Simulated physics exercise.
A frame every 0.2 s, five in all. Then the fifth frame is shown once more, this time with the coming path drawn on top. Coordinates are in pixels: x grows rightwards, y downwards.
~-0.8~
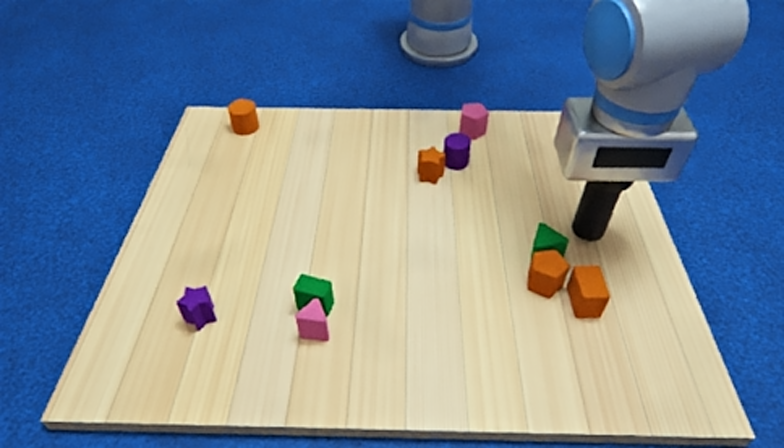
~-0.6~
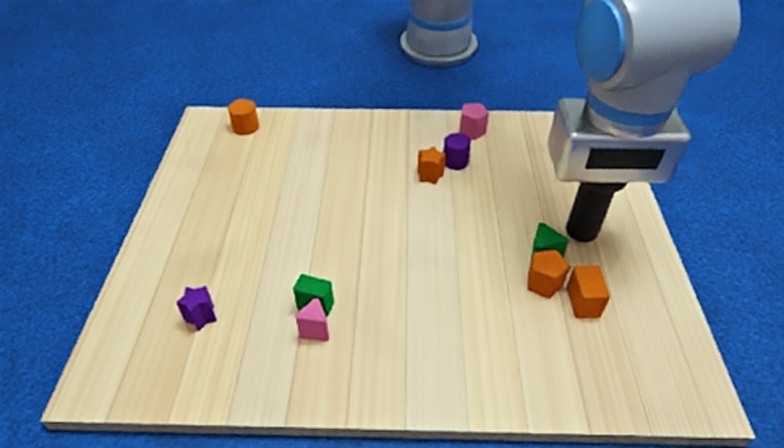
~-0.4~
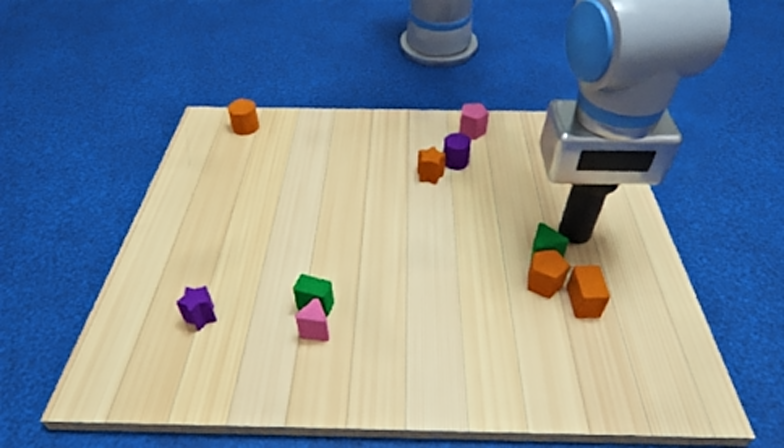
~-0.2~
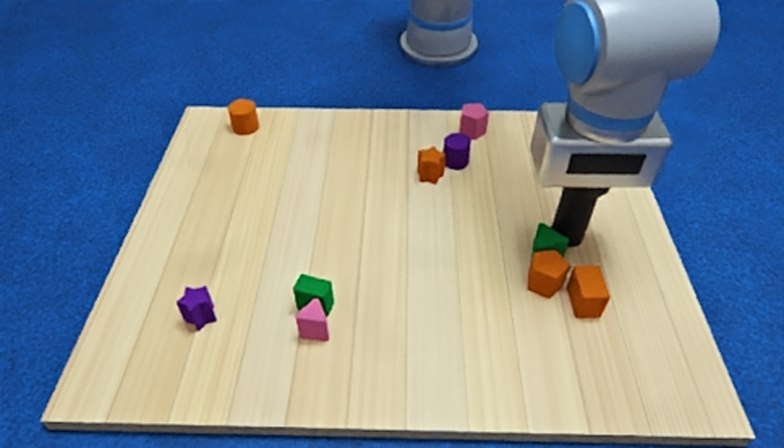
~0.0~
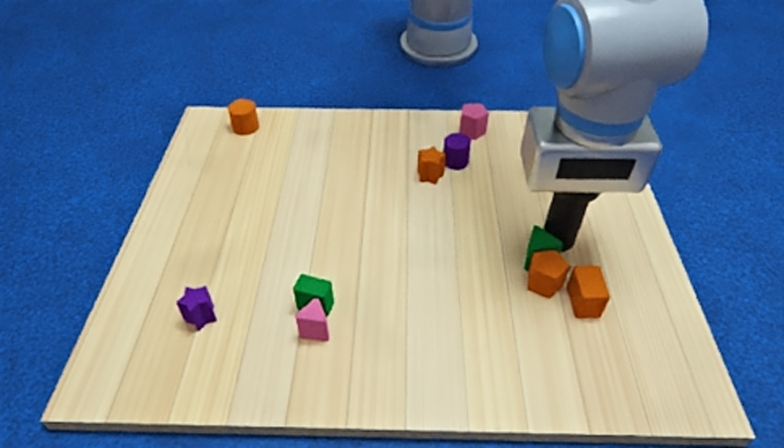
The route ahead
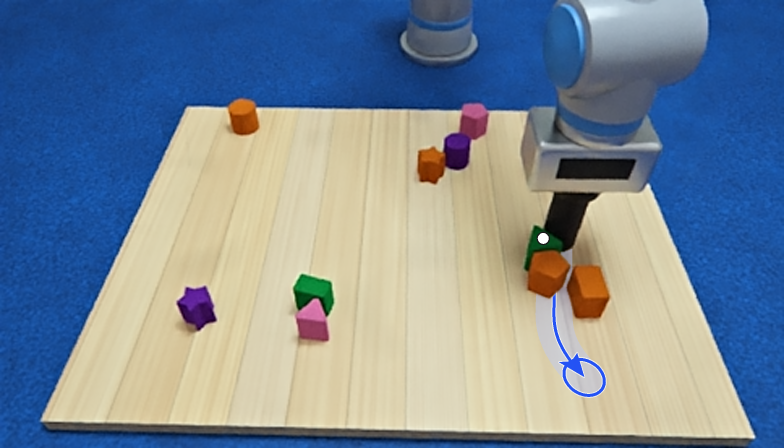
On a wooden board over blue carpet, a robot arm slides its dark post left, nudging a green triangle slightly left.
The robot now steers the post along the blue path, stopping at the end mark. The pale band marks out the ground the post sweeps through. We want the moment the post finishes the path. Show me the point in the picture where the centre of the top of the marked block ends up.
It is at (529, 251).
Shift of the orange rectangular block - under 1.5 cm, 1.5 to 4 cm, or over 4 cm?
Between 1.5 and 4 cm.
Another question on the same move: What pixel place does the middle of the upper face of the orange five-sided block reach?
The answer is (526, 312).
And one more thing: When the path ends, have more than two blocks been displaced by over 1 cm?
I expect so.
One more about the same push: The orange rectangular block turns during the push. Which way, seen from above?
From above, the orange rectangular block will be seen to turn anti-clockwise.
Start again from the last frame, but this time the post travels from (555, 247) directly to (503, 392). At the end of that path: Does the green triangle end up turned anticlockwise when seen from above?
Final answer: No.
The drawn path runs from (555, 247) via (555, 285) and (555, 329), ending at (584, 377); the dot is on the green triangle.
What follows on the original path. One third of the way, post (557, 279); green triangle (529, 251), turned 45° clockwise; orange five-sided block (543, 288); orange rectangular block (597, 288), turned 20° anticlockwise.
Two thirds of the way, post (558, 324); green triangle (529, 251), turned 45° clockwise; orange five-sided block (527, 312), turned 90° clockwise; orange rectangular block (604, 300), turned 70° anticlockwise.
At the end, post (587, 371); green triangle (529, 251), turned 45° clockwise; orange five-sided block (526, 312), turned 90° clockwise; orange rectangular block (604, 300), turned 70° anticlockwise.
